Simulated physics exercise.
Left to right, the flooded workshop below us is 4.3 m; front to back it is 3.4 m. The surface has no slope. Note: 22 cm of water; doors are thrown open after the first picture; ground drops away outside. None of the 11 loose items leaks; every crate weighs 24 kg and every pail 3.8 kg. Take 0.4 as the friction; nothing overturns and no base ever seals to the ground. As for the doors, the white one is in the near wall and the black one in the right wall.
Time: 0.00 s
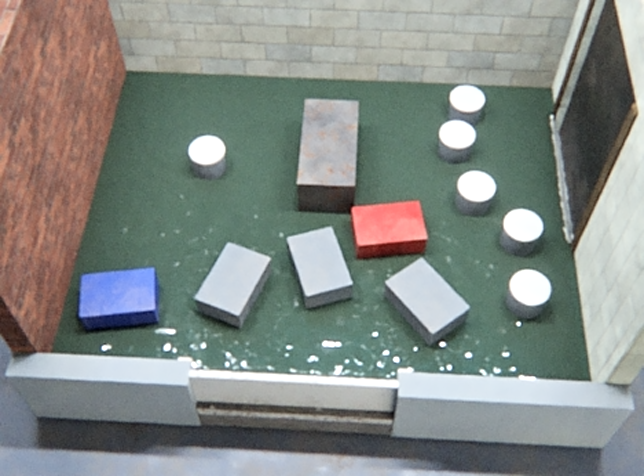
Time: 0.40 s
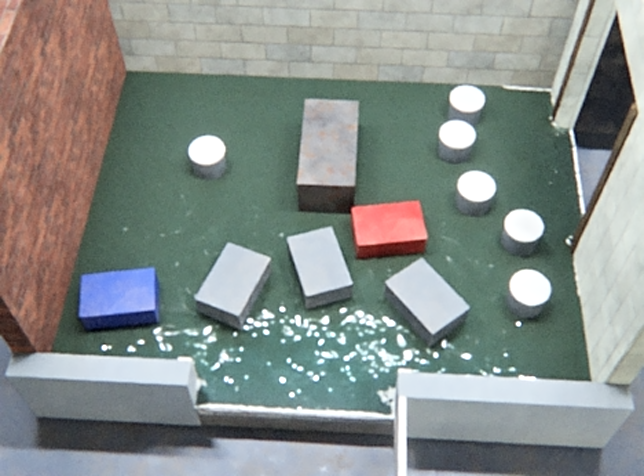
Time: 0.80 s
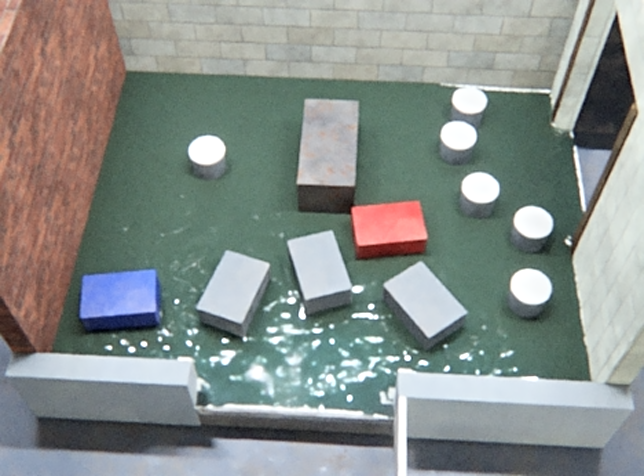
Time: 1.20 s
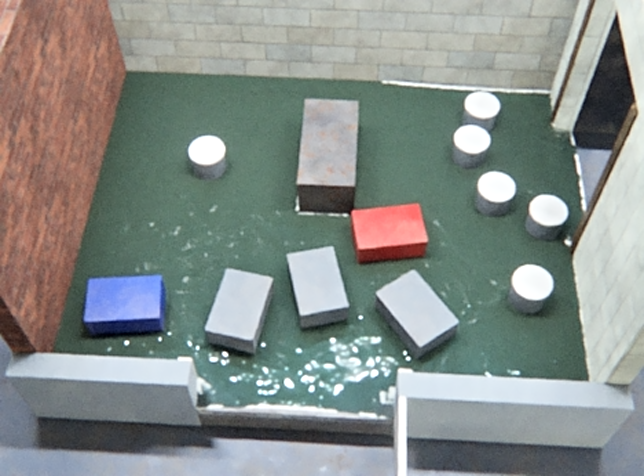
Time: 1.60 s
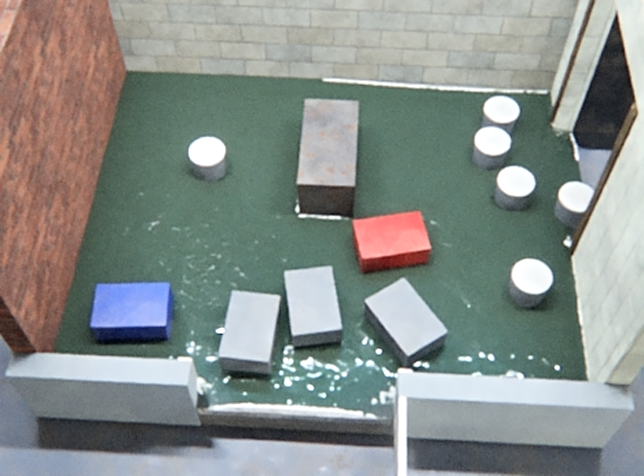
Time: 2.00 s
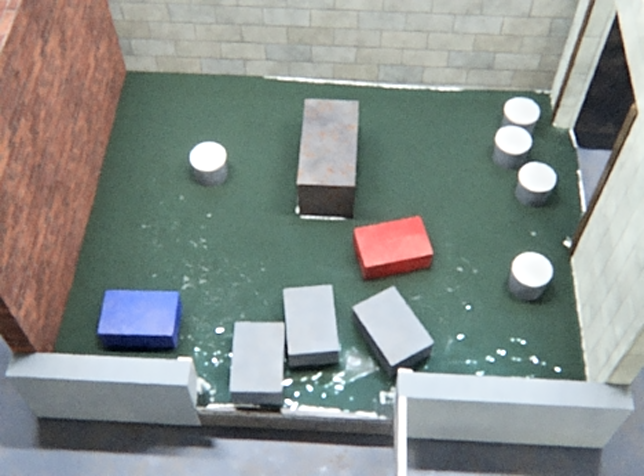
A flooded workshop with dark green water, seen from above by a still camera, has brick on the left and pale walls behind and right. A brown block stands near the middle, with red, blue and three grey crates nearer and white-topped drums at left and right. The near and right doors open, the crates drift nearer, and the right-hand drums slide rightward, one passing out of sight at the right doorway.
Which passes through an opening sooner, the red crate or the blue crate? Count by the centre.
Blue.
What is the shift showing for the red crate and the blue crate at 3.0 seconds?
By then roughly 20 cm and 50 cm, respectively.
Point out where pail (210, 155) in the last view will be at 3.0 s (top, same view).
About pixel (215, 181).
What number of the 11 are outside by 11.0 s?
Count at that moment: 10.
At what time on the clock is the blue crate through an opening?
Close to 4.5 s, I'd say.
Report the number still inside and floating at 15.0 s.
The number is 0.
After 3.0 s the red crate is near (403, 246), 0.2 m from its start, afloat; the blue crate is near (164, 332), 0.5 m from its start, afloat; 6 of 11 are out; 5 afloat.
After 6.8 s the red crate is near (478, 226), 0.8 m from its start, afloat; the blue crate has gone out (at 4.5 s); 9 of 11 are out; 2 afloat.
After 11.0 s the red crate is near (486, 207), 0.9 m from its start, aground; the blue crate has gone out (at 4.5 s); 10 of 11 are out; 0 afloat.
After 15.0 s the red crate is near (486, 207), 0.9 m from its start, aground; the blue crate has gone out (at 4.5 s); 10 of 11 are out; 0 afloat.
